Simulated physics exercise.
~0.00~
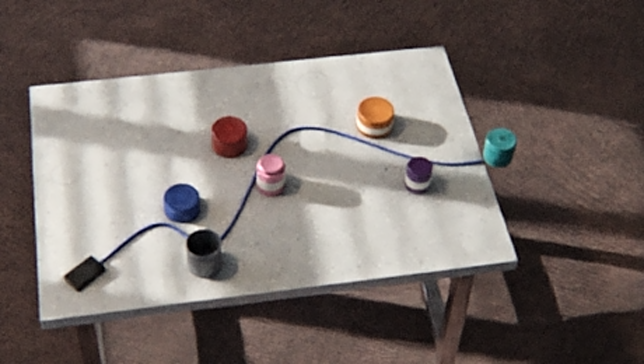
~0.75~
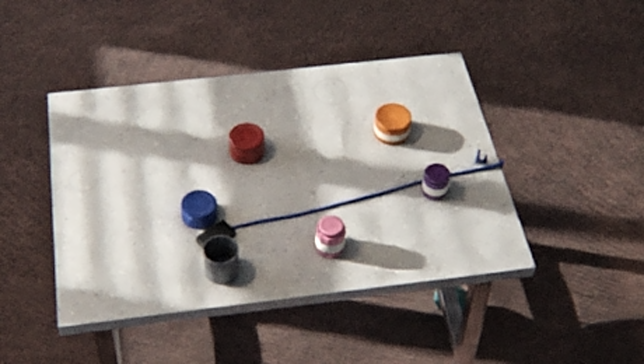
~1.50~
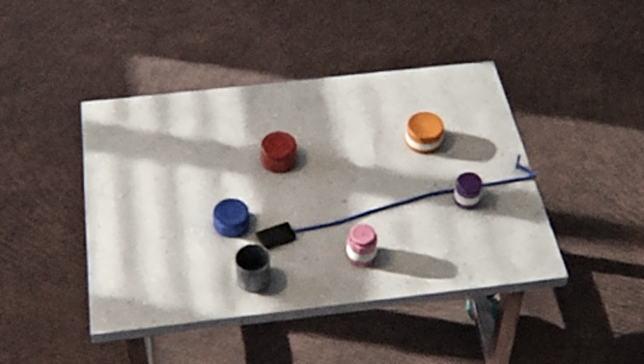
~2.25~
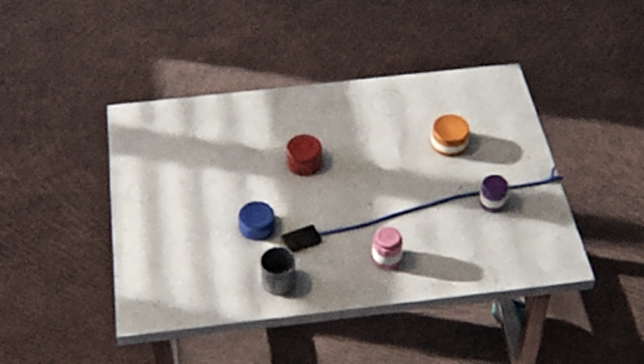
On a pale sideboard above a brown carpet, a blue cable winds past colourful tubs and jars, linking a small black phone at the left to a teal speaker at the right edge. The speaker drops over that edge, and the cable pulls nearly straight. The phone is dragged a long way right, passing between the blue tub and the grey mug, while the pink jar shifts toward the front. The view pans slightly left as the phone slides a little farther. At the end, the phone and jar rest on the top, the other containers have kept their places, and the cable runs over the right edge.
